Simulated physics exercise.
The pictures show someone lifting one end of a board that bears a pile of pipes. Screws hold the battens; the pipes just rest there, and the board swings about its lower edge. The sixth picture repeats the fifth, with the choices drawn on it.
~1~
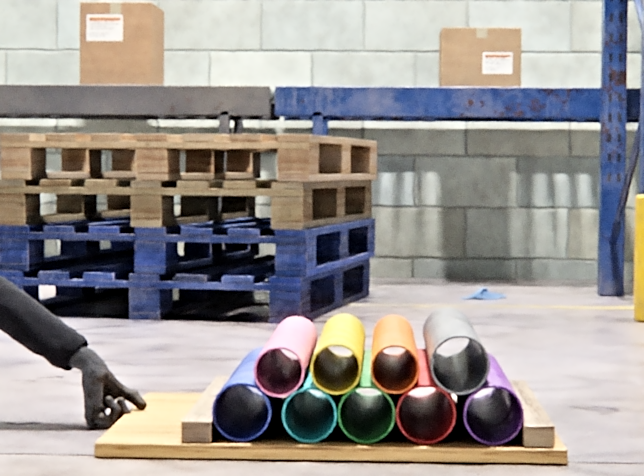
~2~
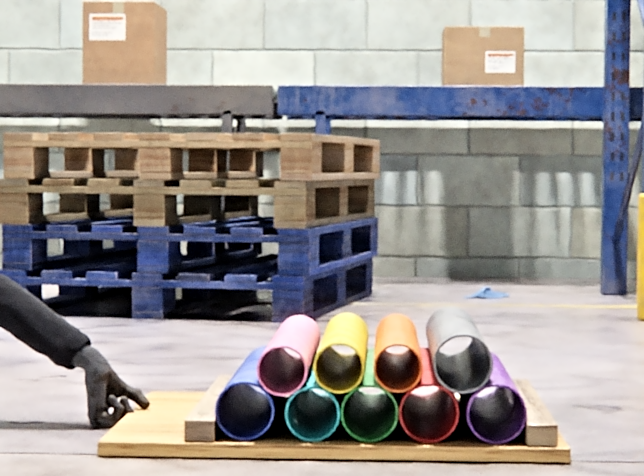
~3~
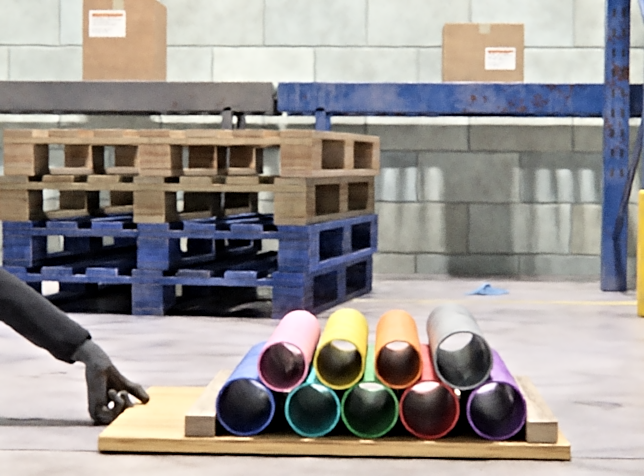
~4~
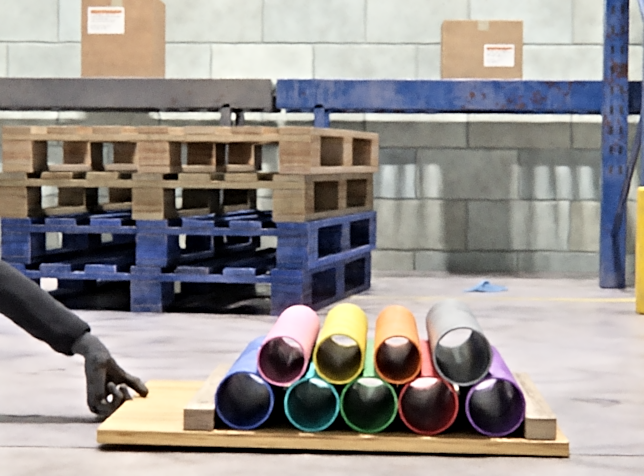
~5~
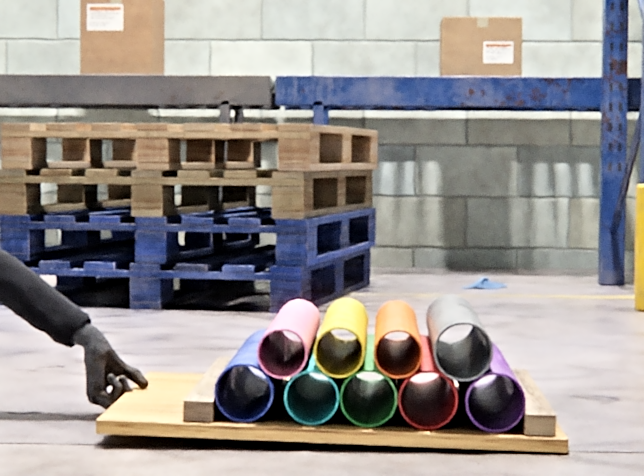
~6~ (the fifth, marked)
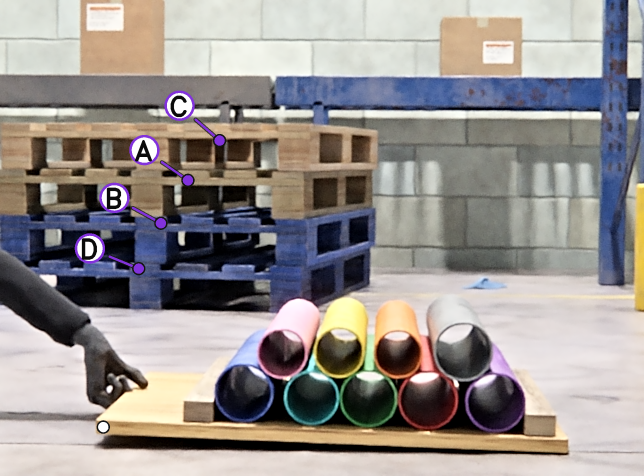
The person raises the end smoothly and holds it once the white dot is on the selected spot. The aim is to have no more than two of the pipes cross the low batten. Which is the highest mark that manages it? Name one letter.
B is the limit.
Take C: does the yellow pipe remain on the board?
No.
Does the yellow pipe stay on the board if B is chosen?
Yes, with B.
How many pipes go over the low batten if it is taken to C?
With C, four.
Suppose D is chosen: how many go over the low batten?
At D the number is none.
On the marked copy, A at (188, 180); B at (161, 223); C at (220, 141); D at (139, 268); the white dot at (104, 427).
Taking B. A third of the way, board at 17°.
Two thirds of the way, board at 28°.
When it is over, board at 28°, none over the low batten.
As for the rest, A four over the low batten (orange, pink, grey, yellow); C four over the low batten (orange, pink, grey, yellow); D none over the low batten.
